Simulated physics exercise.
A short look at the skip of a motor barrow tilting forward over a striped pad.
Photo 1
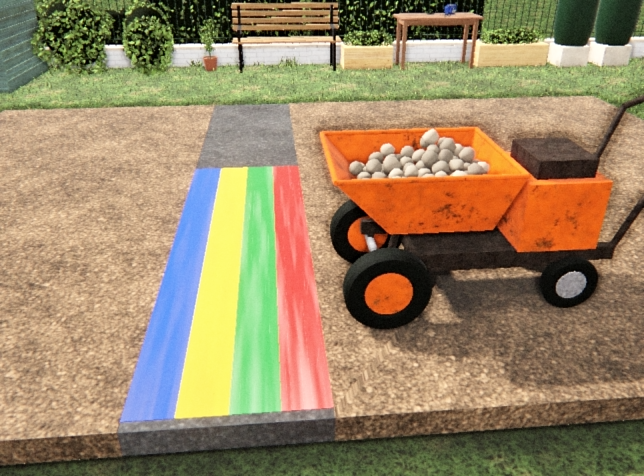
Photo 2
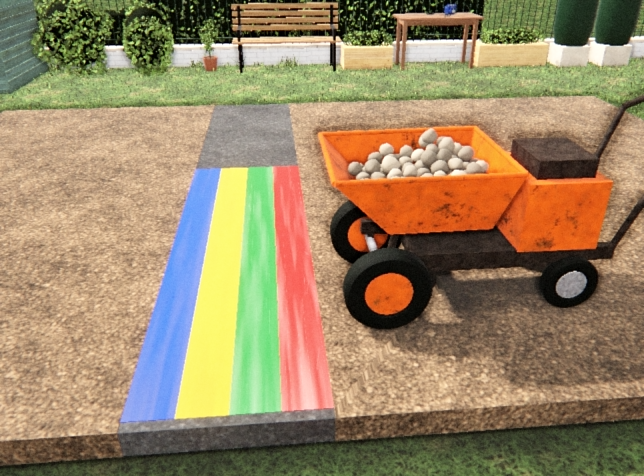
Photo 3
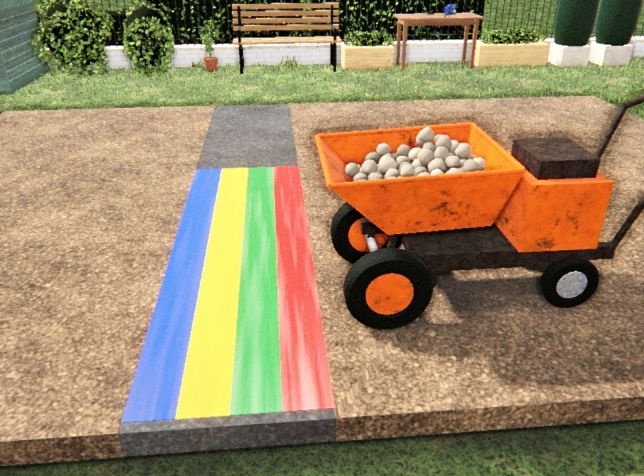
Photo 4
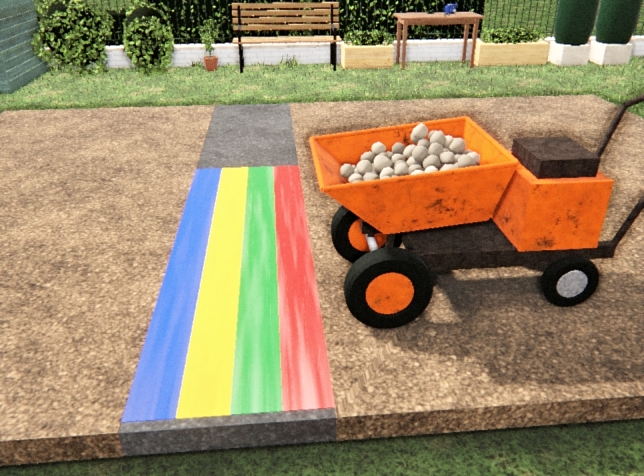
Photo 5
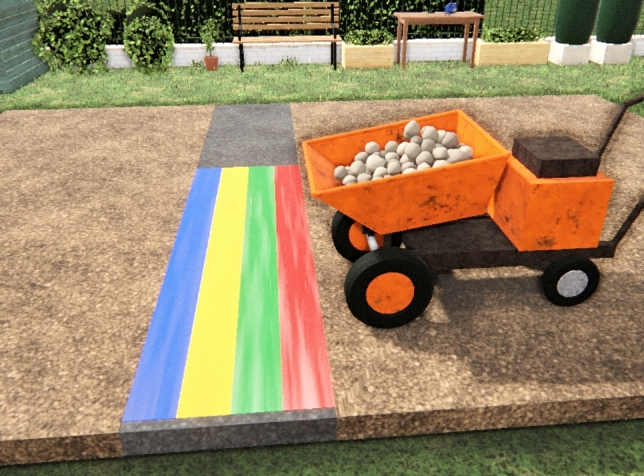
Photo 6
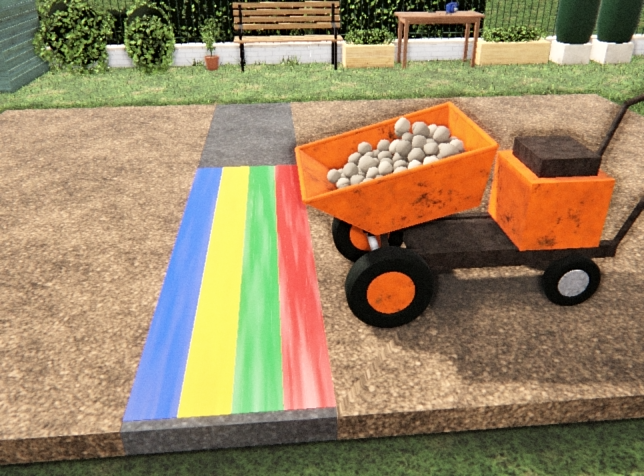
In the video, an orange motor barrow loaded with rounded stones stands to the right of a pad striped blue, yellow, green and red, and its skip, level at first, gradually tilts forward to the left while the wheels stay still.
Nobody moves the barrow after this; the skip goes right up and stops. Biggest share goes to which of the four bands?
Biggest share: Yellow.
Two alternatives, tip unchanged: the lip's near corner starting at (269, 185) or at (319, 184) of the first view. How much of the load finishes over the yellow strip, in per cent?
Estimates, in order: 0 % then 30 %.
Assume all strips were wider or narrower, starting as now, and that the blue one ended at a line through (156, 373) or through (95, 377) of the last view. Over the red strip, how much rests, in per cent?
I'd say some 0 % for the first and some 0 % for the second.
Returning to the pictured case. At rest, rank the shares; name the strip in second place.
It's the blue one.
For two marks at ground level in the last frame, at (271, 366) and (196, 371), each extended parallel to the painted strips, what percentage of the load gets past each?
Roughly 80 per cent, and 40 per cent.
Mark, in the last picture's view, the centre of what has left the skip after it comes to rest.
Near (213, 290).
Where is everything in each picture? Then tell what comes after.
Lip of the skip near (336, 183), level; top of the load near (429, 159), river pebbles; red strip near (303, 360); green strip near (256, 363); yellow strip near (208, 366); blue strip near (160, 368), in the first frame.
Lip of the skip near (335, 184), level; top of the load near (428, 159), in the second frame.
Lip of the skip near (331, 186), tipped barely; top of the load near (441, 154), in the third frame.
Lip of the skip near (324, 190), tipped a little; top of the load near (436, 150), in the fourth frame.
Lip of the skip near (315, 195), tipped a little; top of the load near (437, 151), in the fifth frame.
Lip of the skip near (306, 202), tipped clearly; top of the load near (429, 146); red strip near (305, 359); green strip near (258, 362); yellow strip near (211, 365); blue strip near (162, 368), in the sixth frame.
Shortly afterwards, skip tipped steeply; the whole lot in the skip.
Next, skip tipped right over; near half in the skip; a little over the green strip; near a quarter over the yellow strip; only a few over the blue strip.
Some moments later, skip tipped right over; near a quarter in the skip; a little over the green strip; near a third over the yellow strip; near a quarter over the blue strip; a little off the paint.
In the end, skip tipped right over; near a quarter in the skip; none at all over the red strip; a little over the green strip; near a third over the yellow strip; near a quarter over the blue strip; a little off the paint.
